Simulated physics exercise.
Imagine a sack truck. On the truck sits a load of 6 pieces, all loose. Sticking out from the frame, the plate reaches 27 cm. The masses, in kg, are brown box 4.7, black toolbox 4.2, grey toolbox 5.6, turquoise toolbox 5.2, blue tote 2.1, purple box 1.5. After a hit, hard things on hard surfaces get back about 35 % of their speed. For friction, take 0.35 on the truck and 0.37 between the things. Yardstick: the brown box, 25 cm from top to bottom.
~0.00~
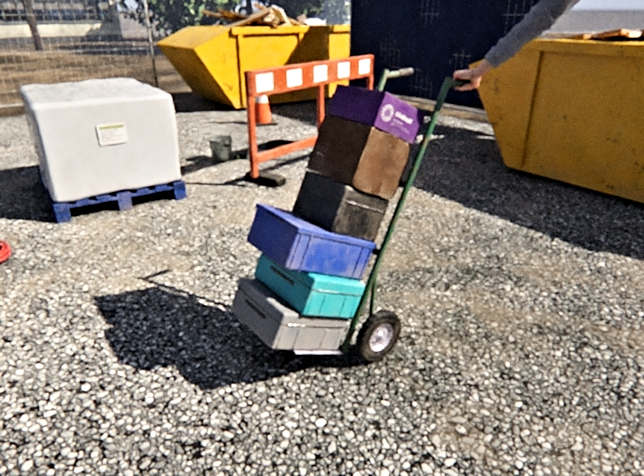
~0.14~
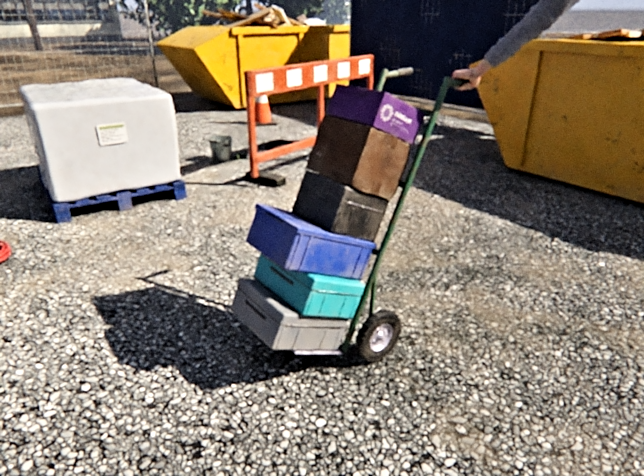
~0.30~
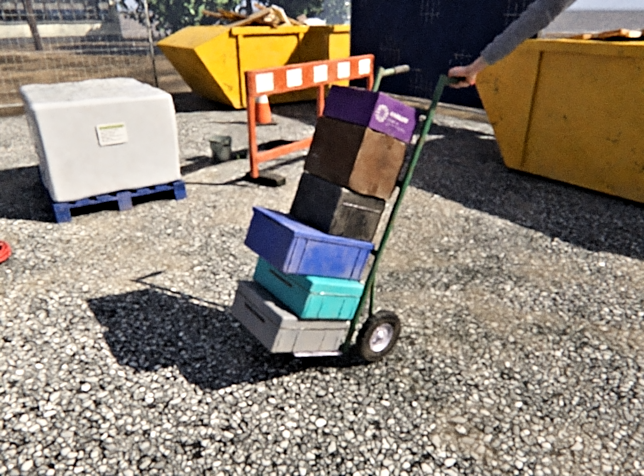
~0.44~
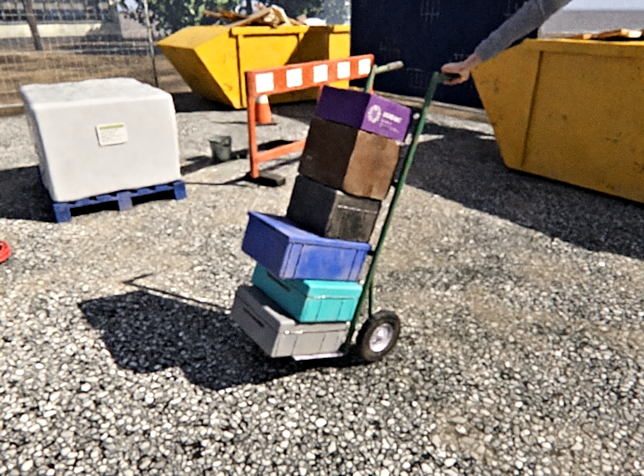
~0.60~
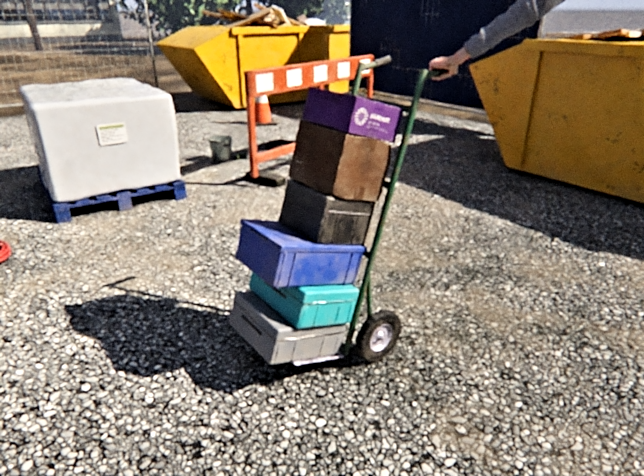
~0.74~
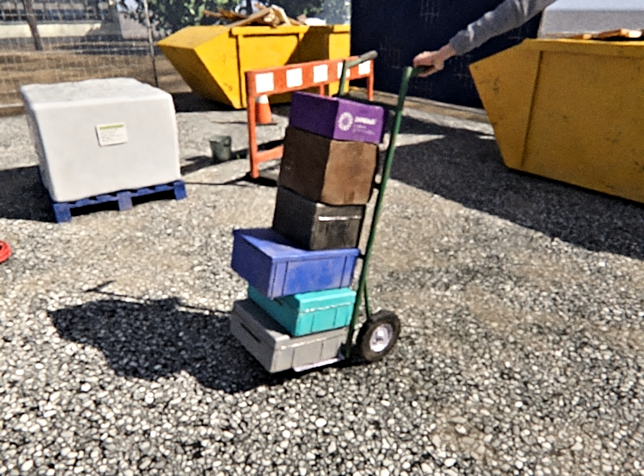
At the start, a green sack truck stacked with six boxes and crates leans back to the right on gravel, a hand gripping its handle. The hand pushes the handle leftward, slowly at first, then faster, and the truck and its stack swing to a more upright position while the wheels stay in place.
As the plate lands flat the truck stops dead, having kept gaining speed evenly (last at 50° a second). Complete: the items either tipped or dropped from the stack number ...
... zero.
Around 1.04 s, truck upright.
Around 1.14 s, truck upright; brown box shifted 4 cm near (287, 183); black toolbox shifted 3 cm near (291, 234); purple box shifted 6 cm.
Around 1.24 s, truck upright; brown box shifted 6 cm near (283, 184); black toolbox shifted 4 cm near (288, 235); purple box shifted 9 cm.
Around 1.54 s, truck upright; brown box shifted 2 cm near (292, 183); purple box shifted 4 cm.
Finally (1.9 s), all 6 still in place (within 10 cm). Final places as that camera would see them, brown box near (292, 183), black toolbox near (294, 234).
